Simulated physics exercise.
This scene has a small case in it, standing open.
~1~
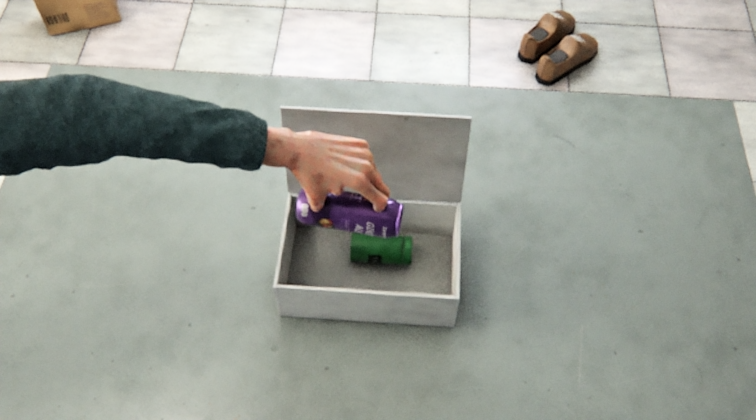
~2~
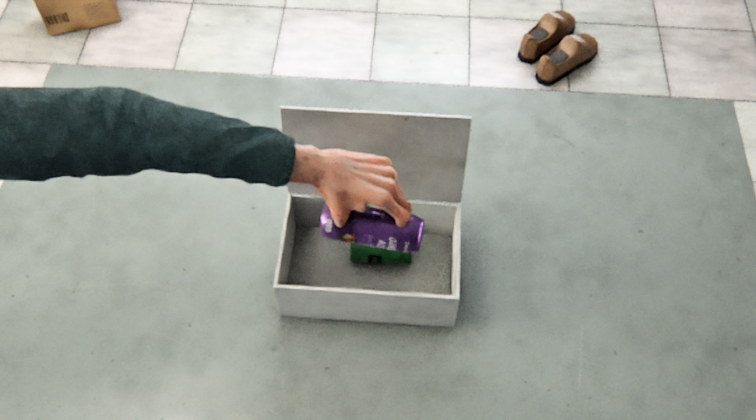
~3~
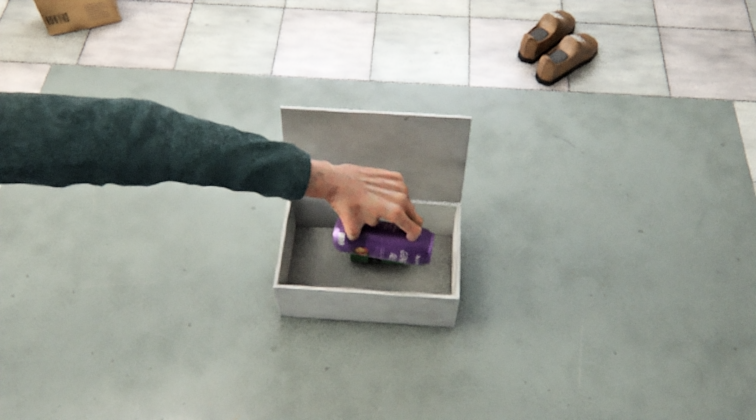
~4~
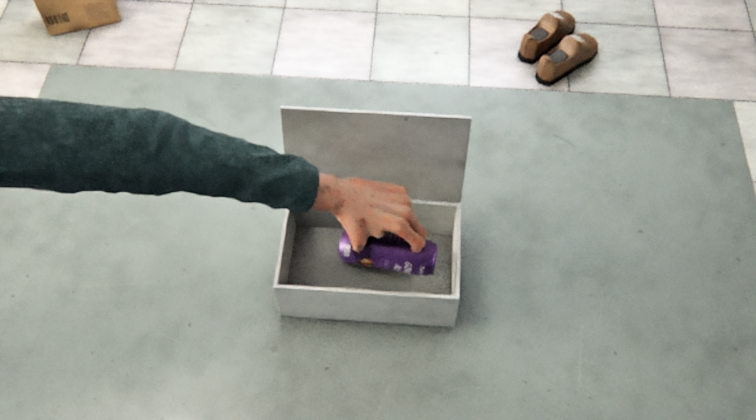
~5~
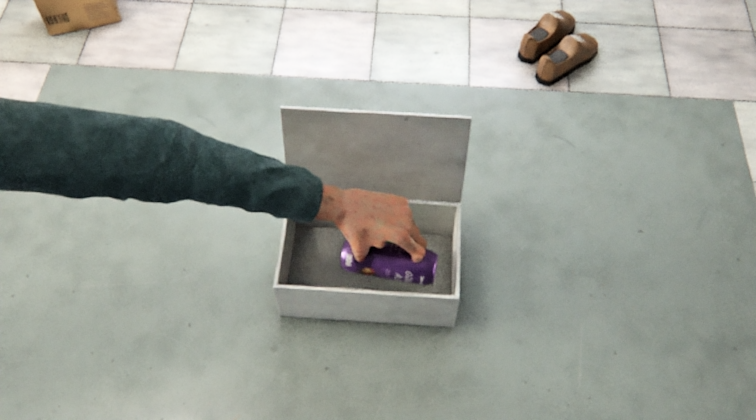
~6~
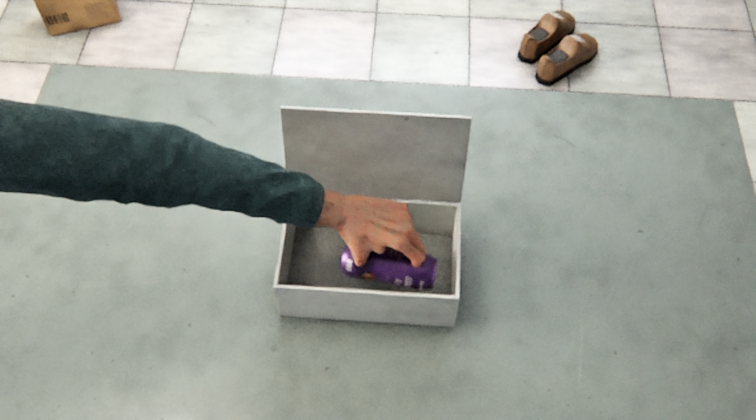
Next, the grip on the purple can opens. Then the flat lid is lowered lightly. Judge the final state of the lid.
The lid is fully down.
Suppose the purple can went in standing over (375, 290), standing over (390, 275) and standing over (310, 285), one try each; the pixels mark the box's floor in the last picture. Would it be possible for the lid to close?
First - not shut; second - not shut; third - not shut.
Then, 0.90 s on from there, lid starting down; purple can shifted about its own width near (389, 282).
Then, 1.50 s on from there, lid 65° above the rim; purple can shifted about its own width near (389, 282).
Then, 1.80 s on from there, lid 39° above the rim; purple can shifted about its own width near (389, 283).
Then, 2.10 s on from there, lid 7° above the rim; purple can shifted about its own width near (389, 283).
In the end, lid shut; moved from the start, purple can; green shaker unmoved. At the end, from the last picture's camera, purple can near (389, 283).
